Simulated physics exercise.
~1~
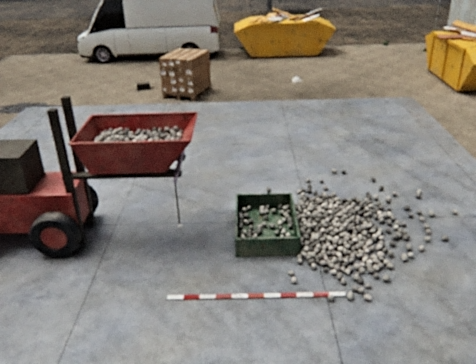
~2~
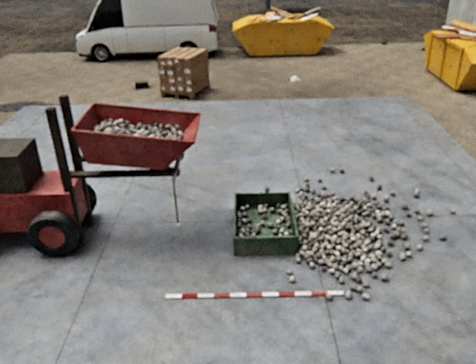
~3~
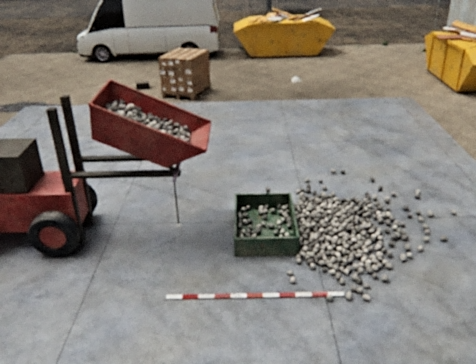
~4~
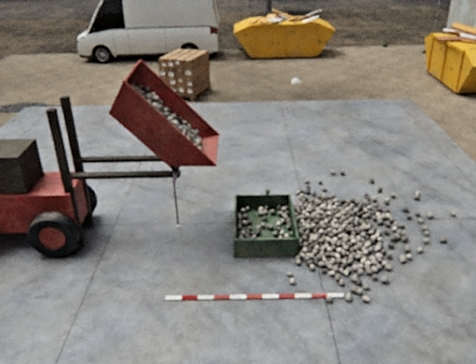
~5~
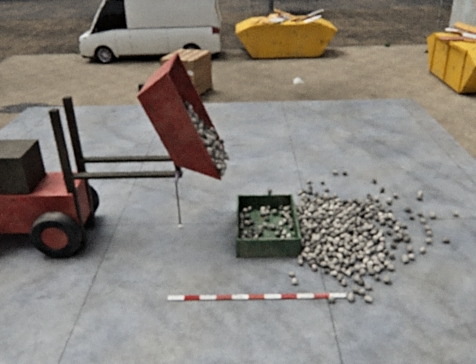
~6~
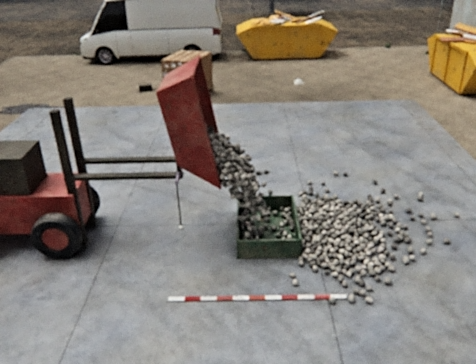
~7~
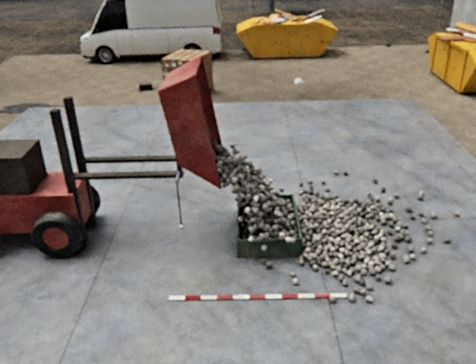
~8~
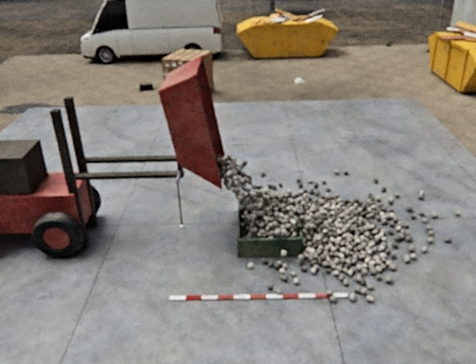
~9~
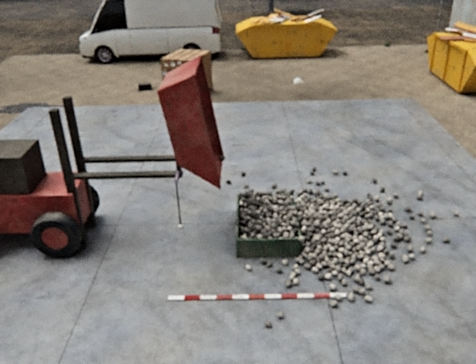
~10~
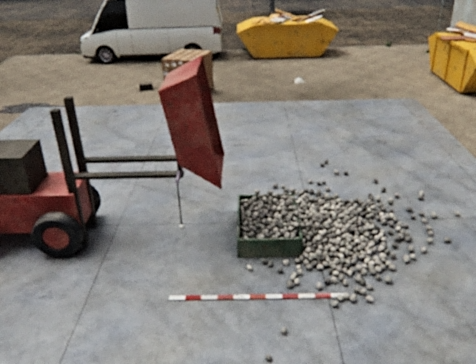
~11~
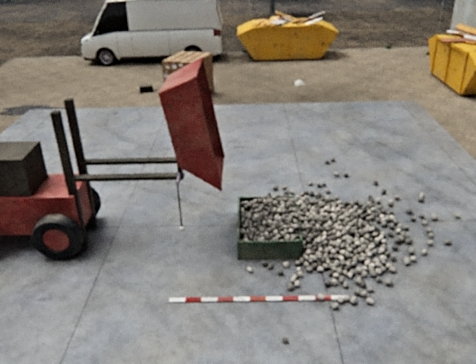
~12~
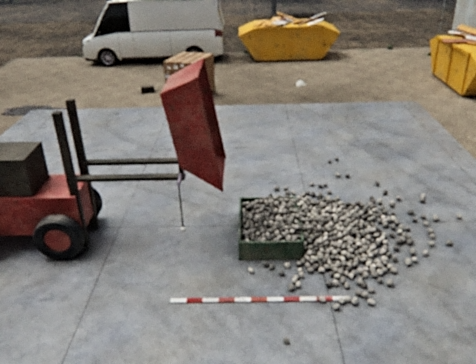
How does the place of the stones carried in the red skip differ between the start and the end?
At the start they sit up in the raised red skip on the left. By the end they lie lower down and further right, nearly all heaped in the green bin against the loose pile, and the skip hangs tipped and empty.
